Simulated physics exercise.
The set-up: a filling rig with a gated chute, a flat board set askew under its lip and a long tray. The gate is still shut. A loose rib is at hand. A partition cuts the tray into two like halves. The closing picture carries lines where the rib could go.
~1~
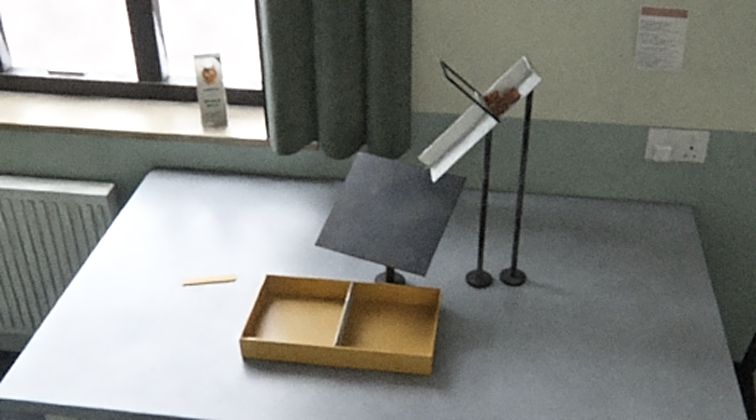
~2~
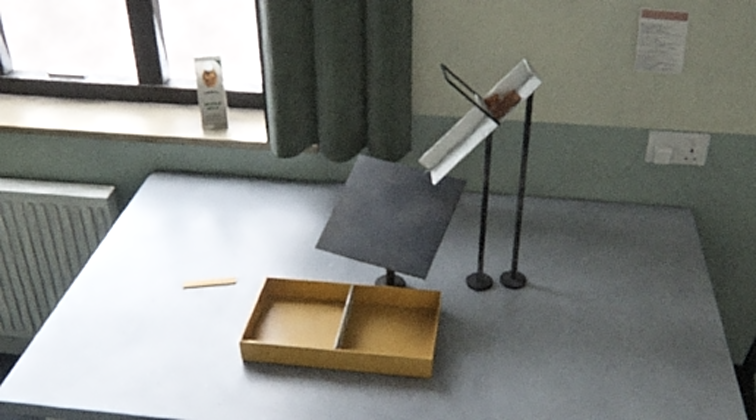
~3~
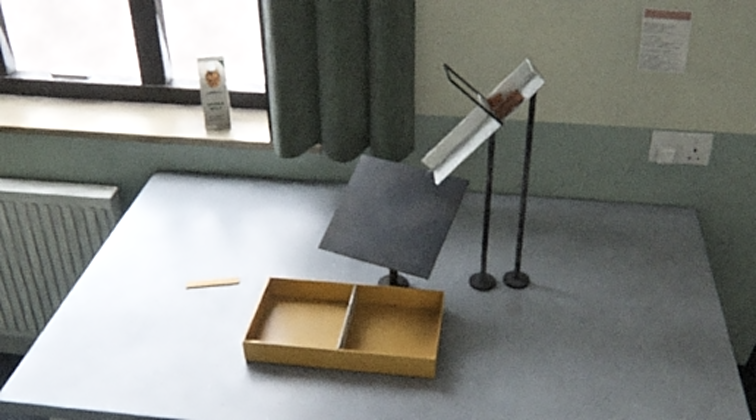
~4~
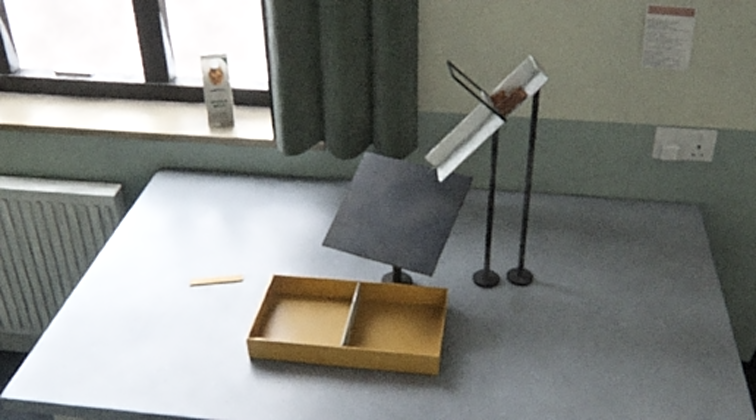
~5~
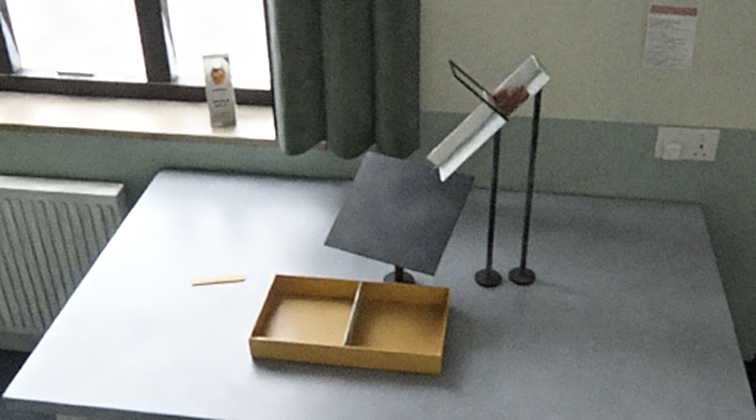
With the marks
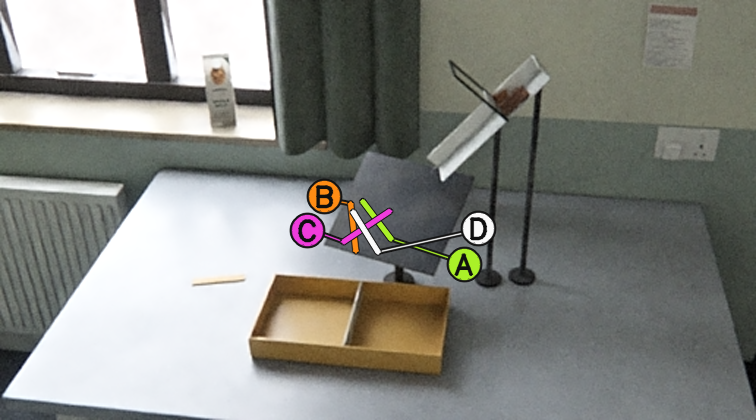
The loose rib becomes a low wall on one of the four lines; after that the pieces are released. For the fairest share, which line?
Use line B.
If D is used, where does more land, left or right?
The right half.
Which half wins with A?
More lands on the right.
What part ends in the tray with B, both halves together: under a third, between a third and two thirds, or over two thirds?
Over two thirds.
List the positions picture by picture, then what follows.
In the first frame, load behind the gate near (498, 102), cereal balls; lip of the chute near (432, 175), sloping fairly steeply.
In the second frame, middle of the board near (390, 214), tilted fairly steeply; middle of its low edge near (368, 263); of its high edge near (412, 167).
In the third frame, front corners of the tray near (243, 341) and (434, 359); front end of its middle wall near (337, 350); gate still shut near (483, 103).
In the fourth frame, middle of the load near (505, 101); lip near (439, 174).
In the fifth frame, middle of the load near (507, 101); lip near (441, 174).
On the marked copy, line A from (362, 201) to (391, 238); line B from (350, 203) to (355, 250); line C from (389, 211) to (343, 241); line D from (353, 212) to (378, 252).
For line A, of what is caught, a small share in the left half, all but a few in the right.
For line B, of what is caught, close to two thirds in the left half, close to a third in the right.
For line C, of what is caught, the bulk in the left half, a small share in the right.
For line D, of what is caught, a small share in the left half, all but a few in the right.
